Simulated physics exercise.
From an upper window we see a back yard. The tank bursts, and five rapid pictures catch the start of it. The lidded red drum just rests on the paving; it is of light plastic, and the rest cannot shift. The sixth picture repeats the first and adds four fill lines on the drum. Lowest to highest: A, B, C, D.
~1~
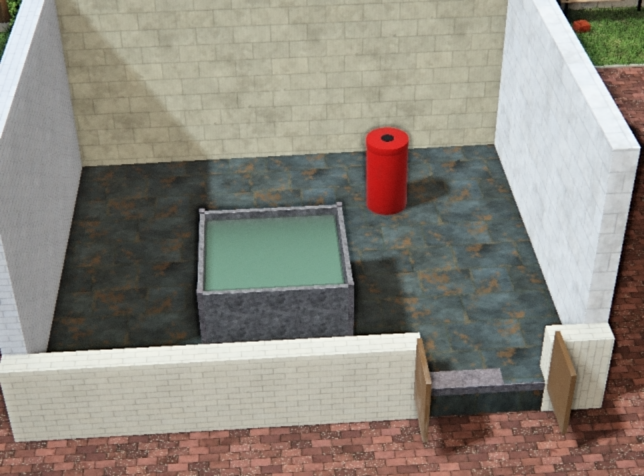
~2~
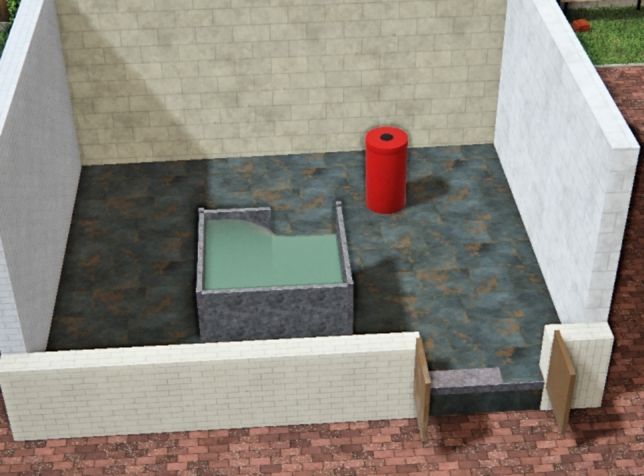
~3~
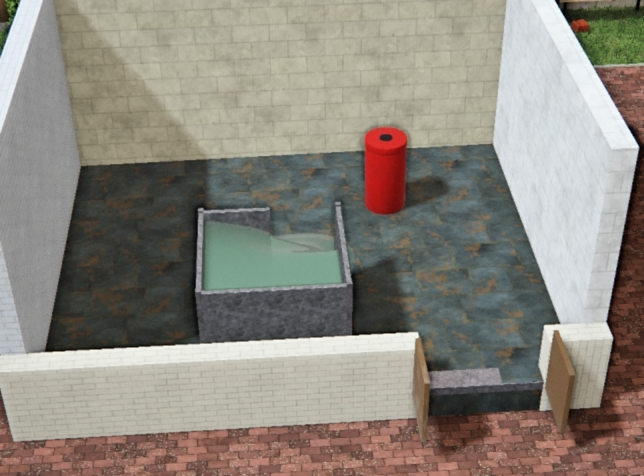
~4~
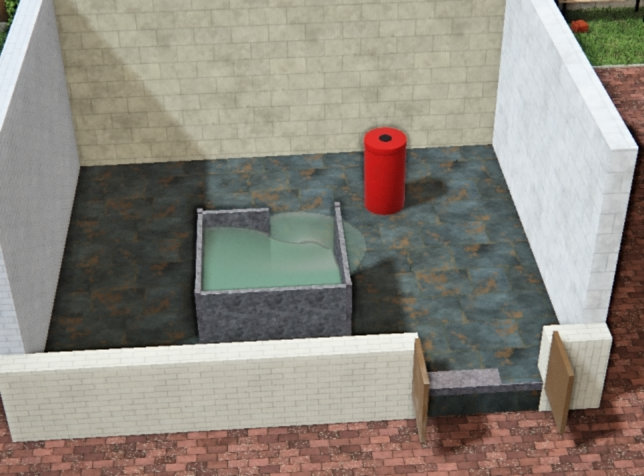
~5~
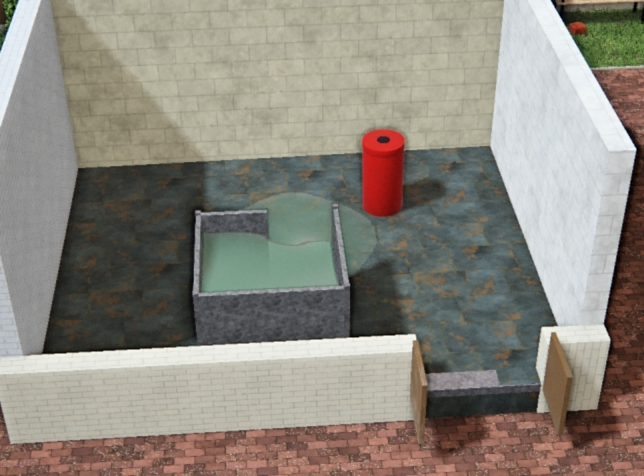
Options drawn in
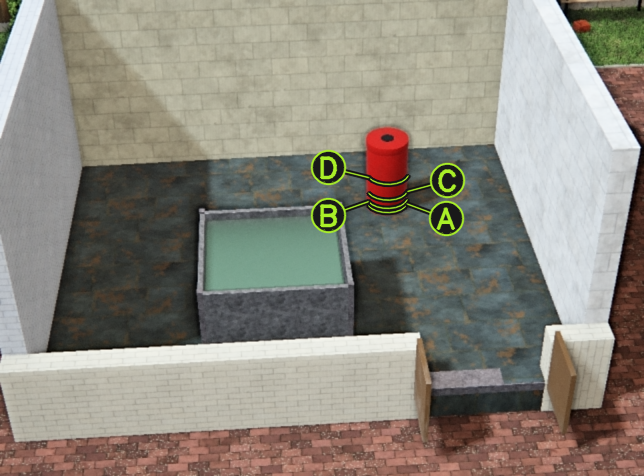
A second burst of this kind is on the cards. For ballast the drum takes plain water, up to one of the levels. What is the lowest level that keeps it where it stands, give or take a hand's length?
Take D.
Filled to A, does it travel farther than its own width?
Yes, clearly.
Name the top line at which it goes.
C it is.
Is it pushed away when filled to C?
Yes.
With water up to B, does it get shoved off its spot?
Yes.
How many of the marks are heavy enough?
One of the four.
On the marked copy, A at (389, 212); B at (389, 208); C at (389, 200); D at (390, 184); from the bottom up A, B, C, D.
With A, it is pushed about 3 times its own width away.
With B, it is pushed about 3 times its own width away.
With C, it is pushed about its own width away.
With D, it shifts by a finger or two and stays.
